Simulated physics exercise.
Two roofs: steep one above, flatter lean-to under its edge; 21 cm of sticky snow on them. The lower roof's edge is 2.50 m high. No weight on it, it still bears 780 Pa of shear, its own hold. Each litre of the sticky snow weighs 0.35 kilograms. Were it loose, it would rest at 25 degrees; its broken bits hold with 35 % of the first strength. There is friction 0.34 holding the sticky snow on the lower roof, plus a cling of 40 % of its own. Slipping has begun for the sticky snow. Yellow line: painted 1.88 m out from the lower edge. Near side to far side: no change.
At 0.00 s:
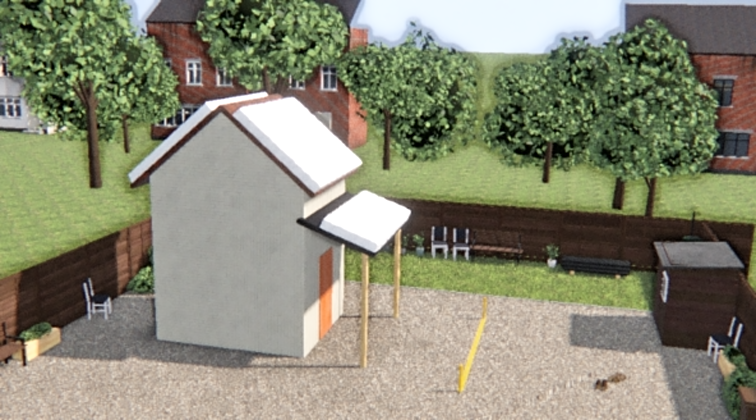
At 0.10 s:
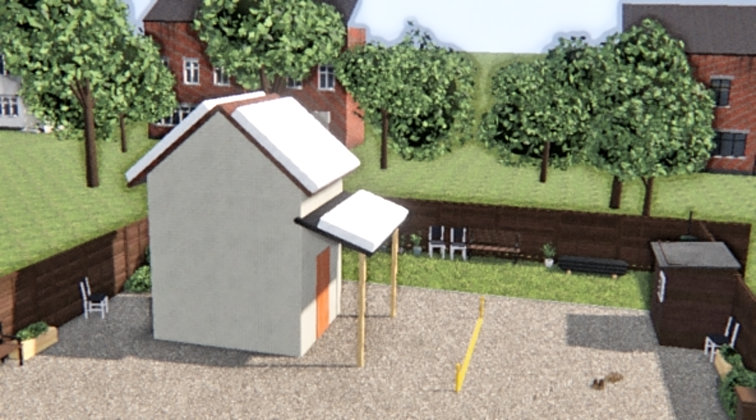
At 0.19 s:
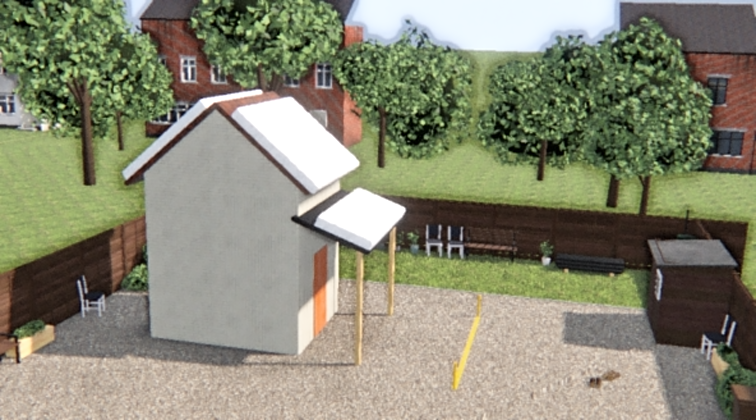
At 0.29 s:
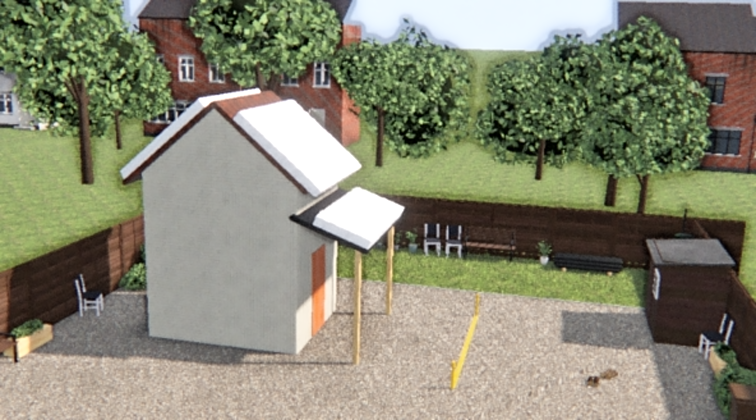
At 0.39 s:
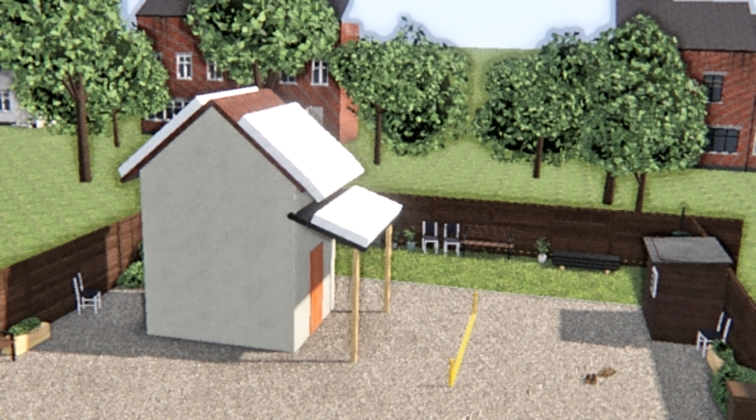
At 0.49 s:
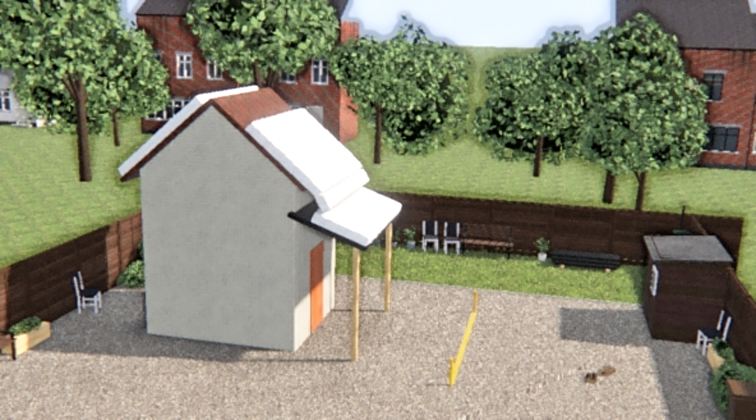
Thick white snow on the steep roof of a small grey house slid slowly down the right side, baring the tiles near the ridge, then cracked as its lower end pushed over the flatter snow-covered porch roof.
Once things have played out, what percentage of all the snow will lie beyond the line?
About 28 %.
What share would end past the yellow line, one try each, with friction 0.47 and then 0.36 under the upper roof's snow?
Respectively near 4 % and near 12 %.
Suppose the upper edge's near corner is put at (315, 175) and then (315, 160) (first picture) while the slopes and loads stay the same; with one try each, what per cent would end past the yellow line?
In that order: 40 %, 45 %.
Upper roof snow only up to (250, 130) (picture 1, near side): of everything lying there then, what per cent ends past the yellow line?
16 %.
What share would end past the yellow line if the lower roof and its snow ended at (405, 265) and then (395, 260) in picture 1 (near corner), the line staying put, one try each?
Roughly 25 % and then 30 %.
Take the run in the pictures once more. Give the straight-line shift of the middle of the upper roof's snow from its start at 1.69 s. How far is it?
Straight-line shift: Roughly 4.2 m.
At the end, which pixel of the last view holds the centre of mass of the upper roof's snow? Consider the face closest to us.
You'll find it around (437, 363).
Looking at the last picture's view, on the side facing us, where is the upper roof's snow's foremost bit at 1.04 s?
It shows up near (390, 245) in the last picture.
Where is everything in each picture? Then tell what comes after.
In the first picture, front end of the sticky snow at (316, 192).
In the second picture, front end of the sticky snow at (314, 192), its middle shifted 2.3 cm.
In the third picture, front end of the sticky snow at (314, 193), its middle shifted 9.4 cm, 4 % of it past the upper edge, in one piece.
In the fourth picture, front end of the sticky snow at (317, 187), its middle shifted 22 cm, 9 % of it past the upper edge, in one piece.
In the fifth picture, front end of the sticky snow at (320, 194), its middle shifted 39 cm, 17 % of it past the upper edge, in one piece.
In the sixth picture, front end of the sticky snow at (327, 205), its middle shifted 62 cm, 27 % of it past the upper edge, cracking.
By 1.04 s, none is below the lower edge and 0 % is past the line.
By 1.69 s, 64 % is below the lower edge and 8 % is past the line.
By 2.35 s, 83 % is below the lower edge and 28 % is past the line.
By 3.00 s, 88 % is below the lower edge and 28 % is past the line.
By 3.30 s, at the end, 88 % is below the lower edge and 28 % is past the line.
